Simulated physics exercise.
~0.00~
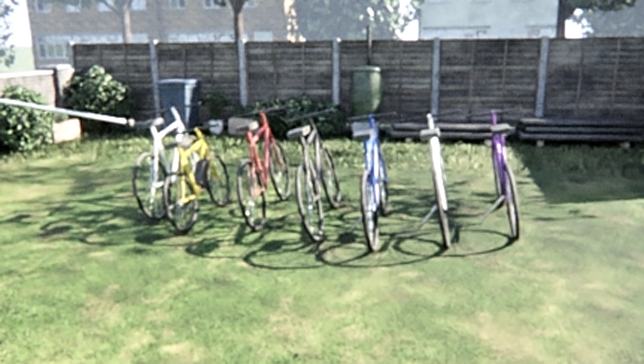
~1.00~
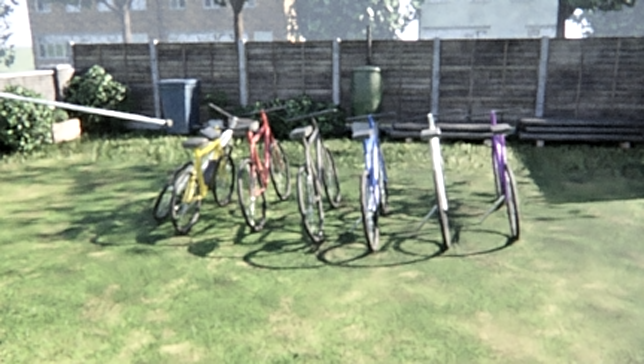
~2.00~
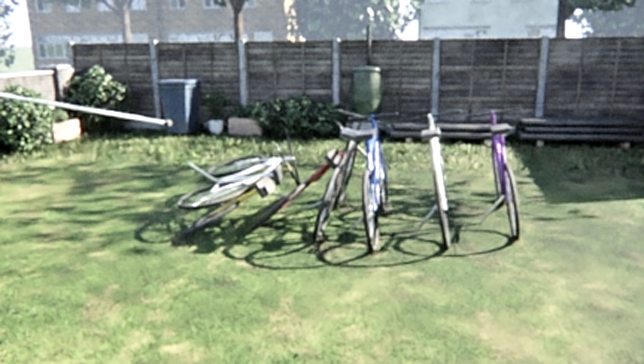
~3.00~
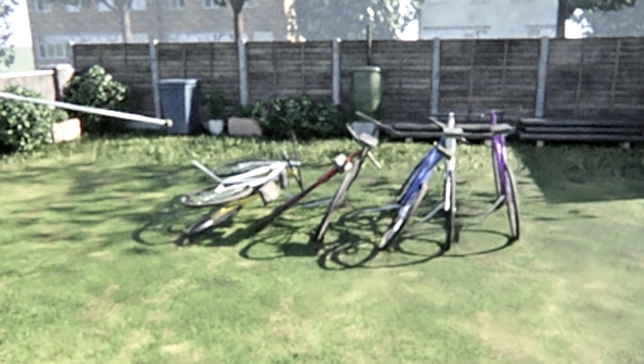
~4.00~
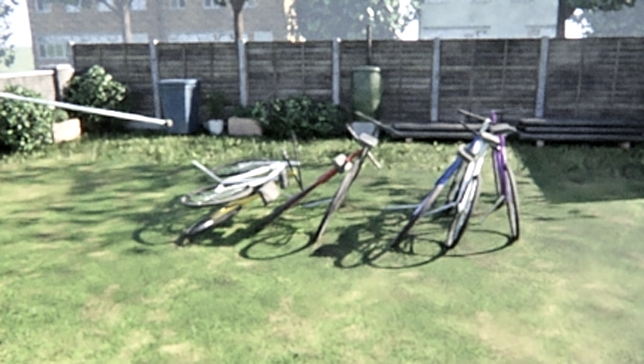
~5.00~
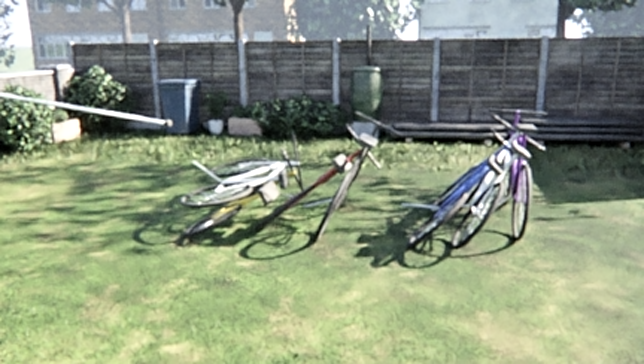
A pole pushing a row of parked bicycles on a lawn, toppling them rightward one after another until only the purple one stands.
